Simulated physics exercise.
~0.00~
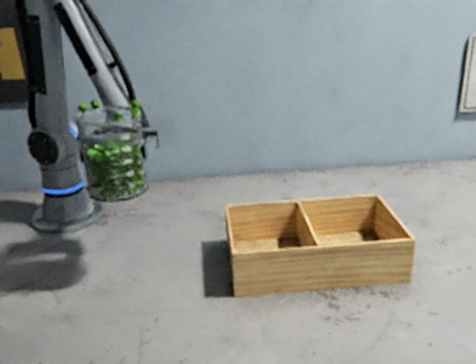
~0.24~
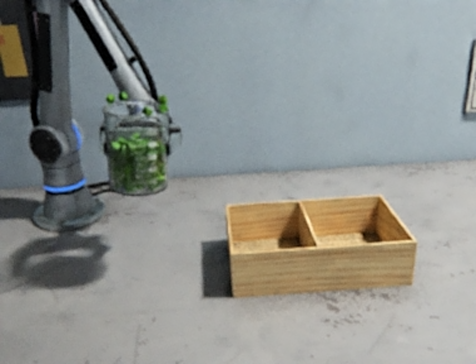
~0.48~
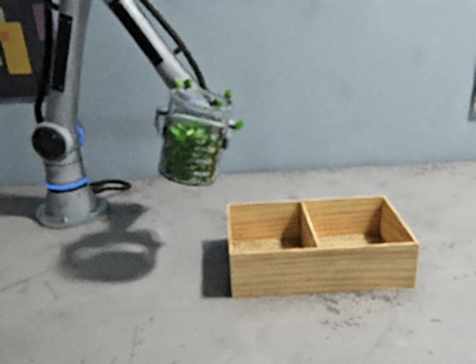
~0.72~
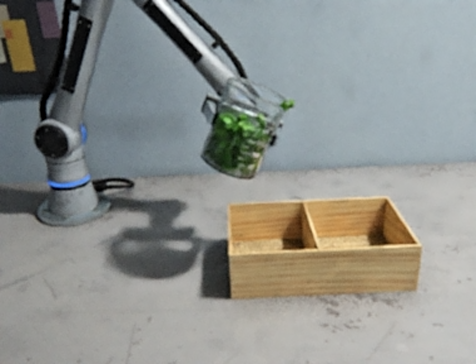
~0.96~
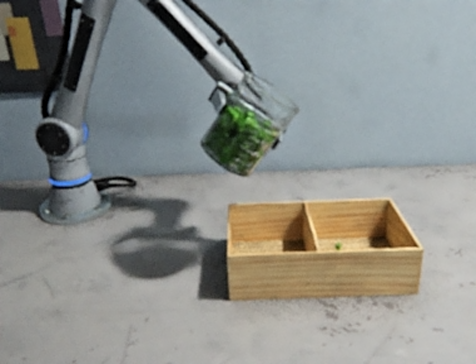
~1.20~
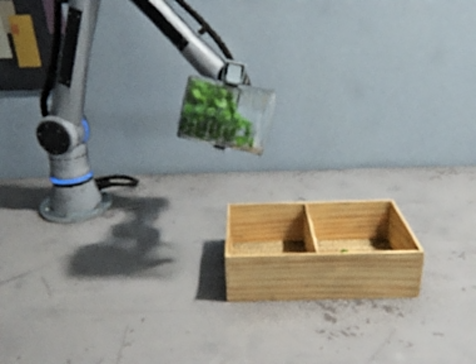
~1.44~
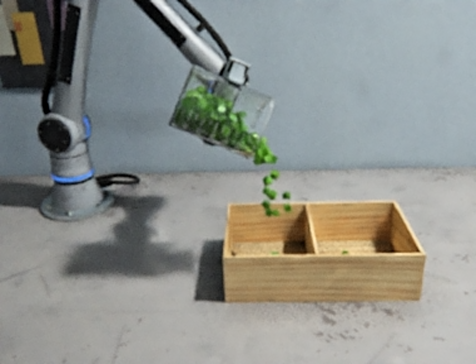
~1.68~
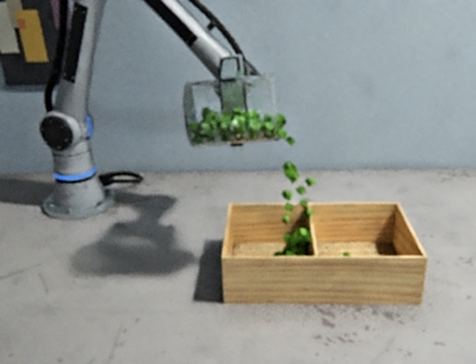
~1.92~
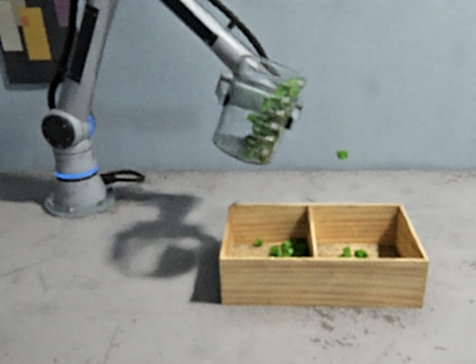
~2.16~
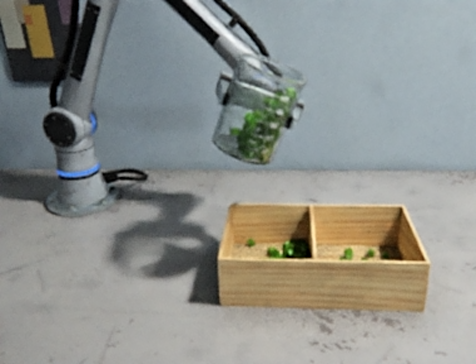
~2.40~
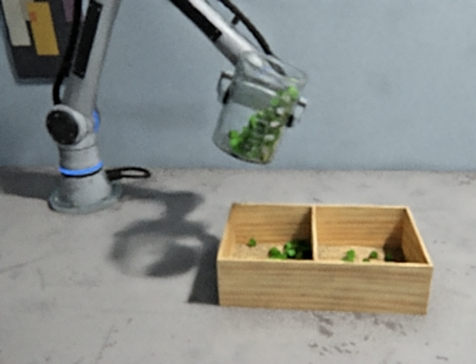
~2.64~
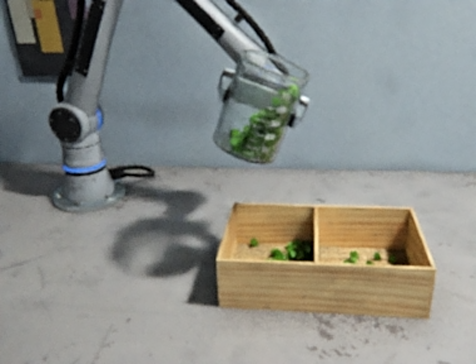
On a grey table top against a blue-grey wall, a robot arm carried a clear tumbler of green vegetable pieces right and tipped it, spilling some into both parts of a divided wooden box, then tilted it back and held it, still partly full.
